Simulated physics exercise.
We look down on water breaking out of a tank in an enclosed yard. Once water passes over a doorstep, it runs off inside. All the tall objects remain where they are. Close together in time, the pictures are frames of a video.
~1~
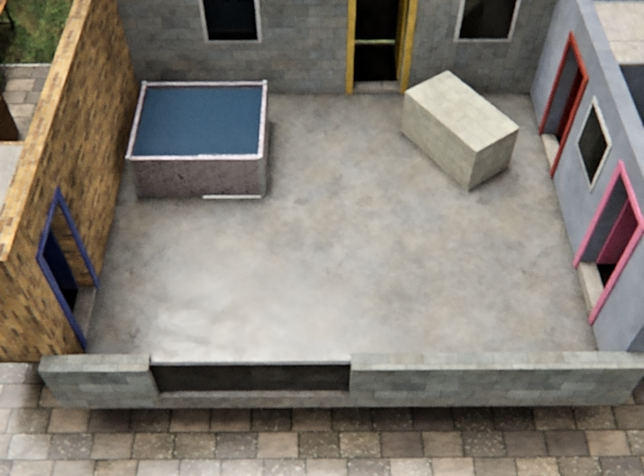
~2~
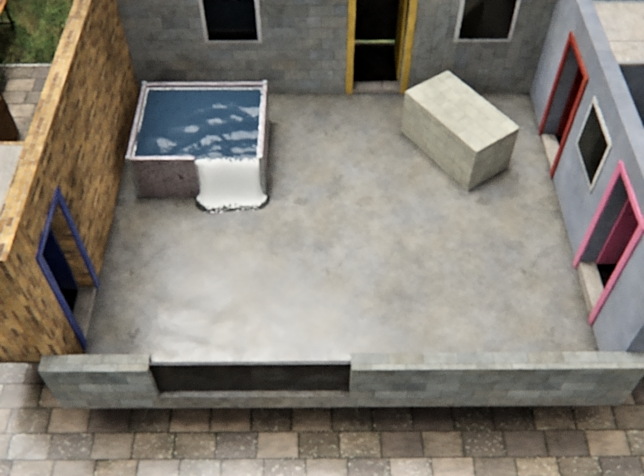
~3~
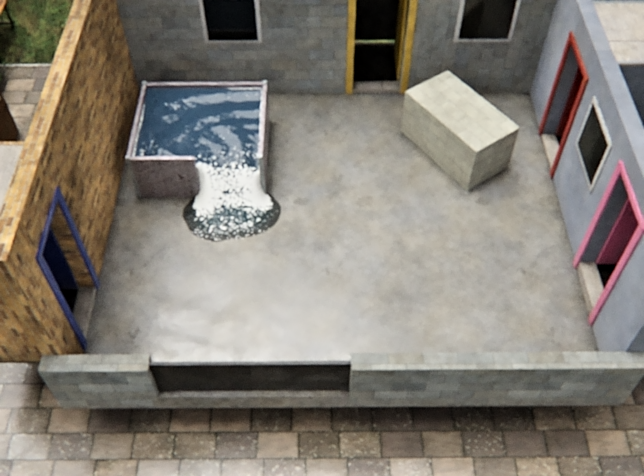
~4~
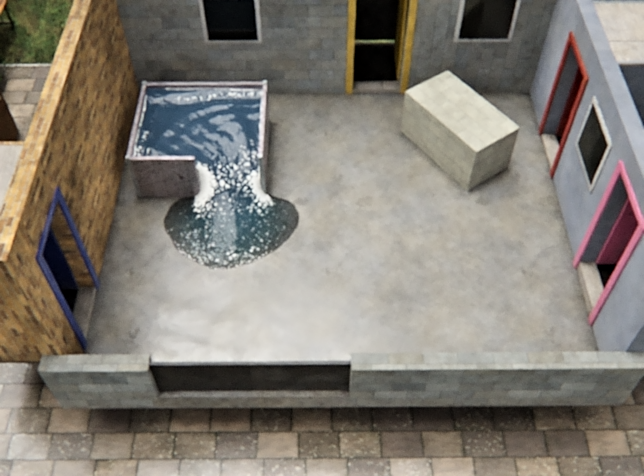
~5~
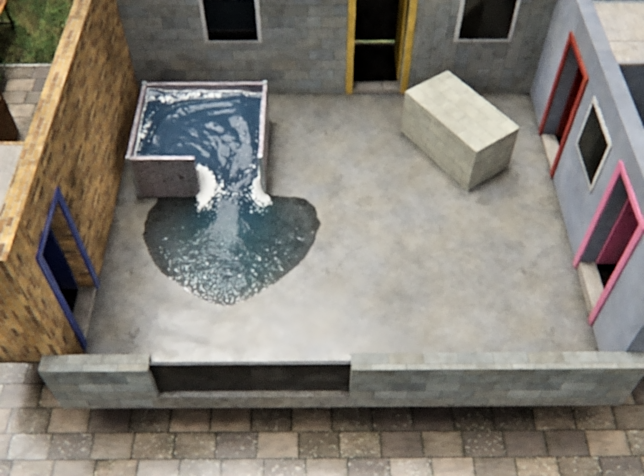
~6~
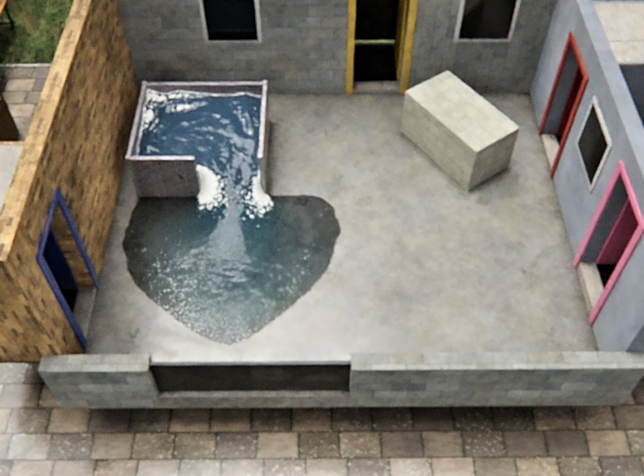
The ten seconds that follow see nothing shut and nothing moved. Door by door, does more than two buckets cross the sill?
The blue door lets too much in there; the yellow door lets in little enough there; the red door lets too much in there; the pink door lets in little enough there.
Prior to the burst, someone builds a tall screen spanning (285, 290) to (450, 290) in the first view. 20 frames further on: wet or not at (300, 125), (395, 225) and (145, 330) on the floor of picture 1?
Log, spots one to three: Spared; swamped; swamped.
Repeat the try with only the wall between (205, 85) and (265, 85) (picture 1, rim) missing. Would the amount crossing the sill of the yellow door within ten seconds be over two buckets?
Note on yellow - it keeps within bounds.
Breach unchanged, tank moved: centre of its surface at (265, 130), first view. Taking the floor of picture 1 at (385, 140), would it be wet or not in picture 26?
Untouched there.
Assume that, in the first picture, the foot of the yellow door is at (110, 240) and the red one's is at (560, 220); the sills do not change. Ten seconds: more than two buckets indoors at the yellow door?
Well, the way I see it, the yellow door stays short of the threshold.
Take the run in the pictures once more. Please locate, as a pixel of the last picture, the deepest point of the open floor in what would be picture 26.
Close to (600, 379), I'd say.
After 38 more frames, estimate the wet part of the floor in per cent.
Near 70 in a hundred.
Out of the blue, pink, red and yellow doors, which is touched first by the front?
I choose the blue door.
A moment on, water covers 35 % of the floor; the blue door wet at the sill, nothing in, the yellow door not reached, the red door not reached, the pink door not reached.
Next, water covers 45 % of the floor; the blue door wet at the sill, nothing in, the yellow door not reached, the red door not reached, the pink door not reached.
Then, water covers 45 % of the floor; the blue door over two buckets in, the yellow door not reached, the red door not reached, the pink door wet at the sill, nothing in.
Later, water covers 70 % of the floor; the blue door over two buckets in, the yellow door not reached, the red door wet at the sill, nothing in, the pink door under two buckets in.
In the end, water covers 100 % of the floor; the blue door over two buckets in, the yellow door wet at the sill, nothing in, the red door over two buckets in, the pink door under two buckets in.
